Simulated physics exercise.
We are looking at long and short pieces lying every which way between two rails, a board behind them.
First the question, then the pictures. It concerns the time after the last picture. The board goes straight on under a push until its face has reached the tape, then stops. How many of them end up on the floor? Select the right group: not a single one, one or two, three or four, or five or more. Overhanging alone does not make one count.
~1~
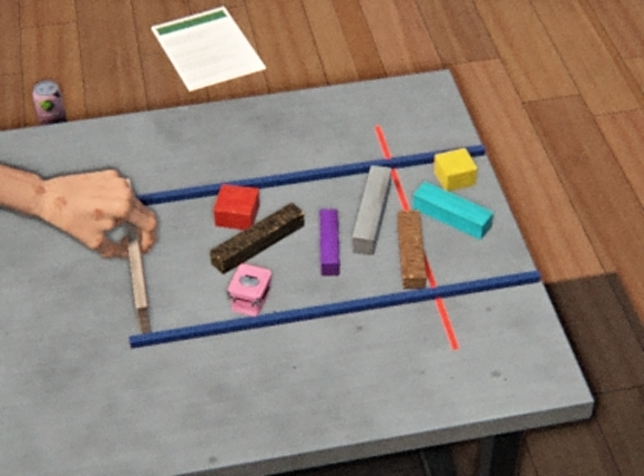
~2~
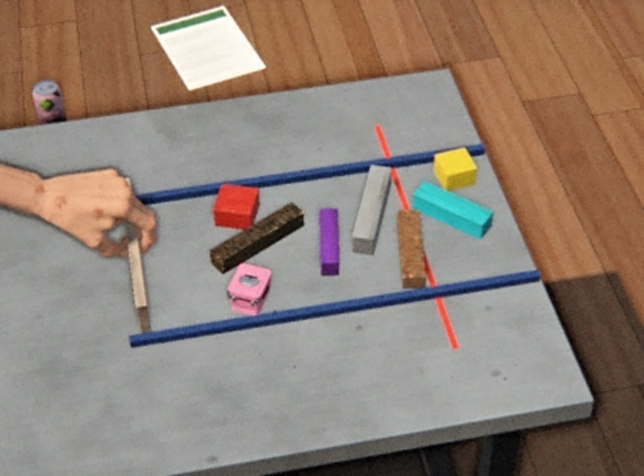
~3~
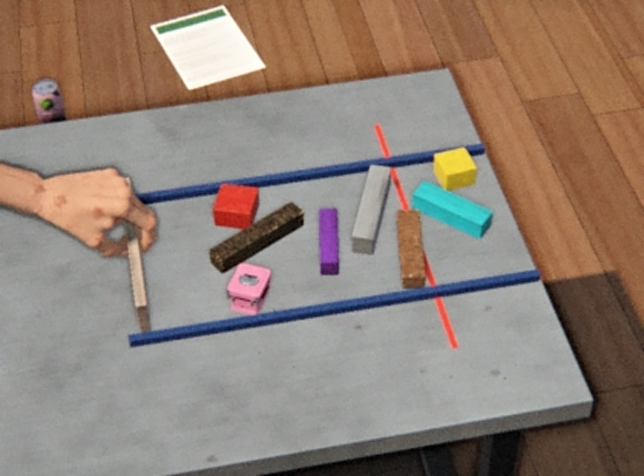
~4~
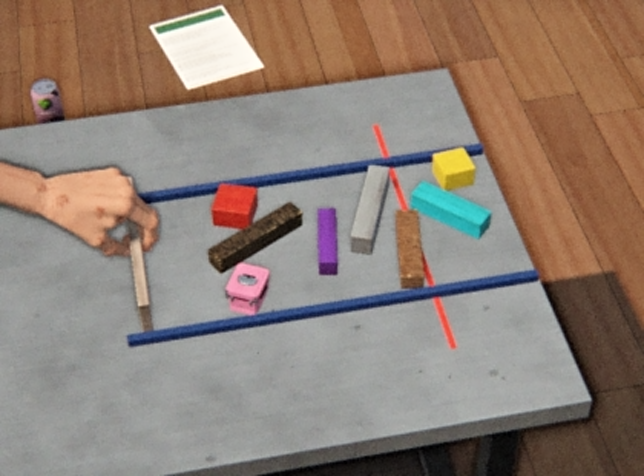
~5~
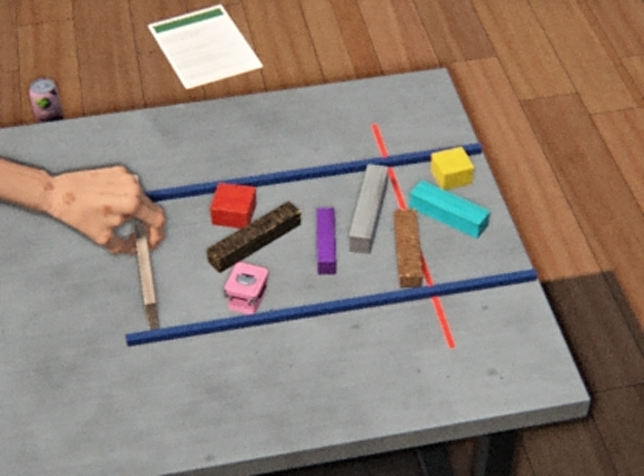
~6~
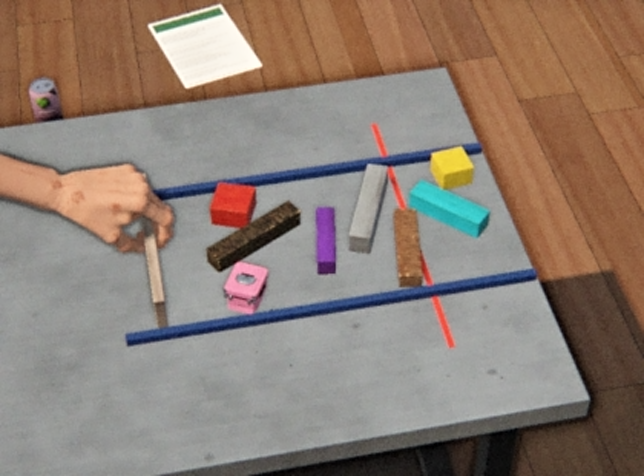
What drops is a single piece or a pair.
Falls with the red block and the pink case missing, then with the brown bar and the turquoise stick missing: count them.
Going first to second: 0 and 1.
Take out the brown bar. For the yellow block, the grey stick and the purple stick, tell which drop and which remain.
Well, the yellow block topples off, the grey stick is left in place and the purple stick is left in place.
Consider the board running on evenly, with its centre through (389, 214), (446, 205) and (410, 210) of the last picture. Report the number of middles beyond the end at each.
0, 4 and 2.
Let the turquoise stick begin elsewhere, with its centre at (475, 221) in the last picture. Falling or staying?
The turquoise stick plunges.
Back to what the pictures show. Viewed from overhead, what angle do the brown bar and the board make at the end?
Angle: Roughly 50 degrees.
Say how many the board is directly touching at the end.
It touches 3.
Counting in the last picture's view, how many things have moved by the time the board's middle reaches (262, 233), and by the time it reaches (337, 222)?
That gives 3 for the first and 7 for the second.
Soon after, none off yet; yellow block at rest near (452, 169); turquoise stick at rest near (449, 209); brown bar at rest near (408, 247).
After that, none off yet; yellow block at rest near (452, 169); turquoise stick moving near (458, 209); brown bar displaced a little near (428, 247).
In the end, the number that fall off is one or two; gone, turquoise stick and yellow block.
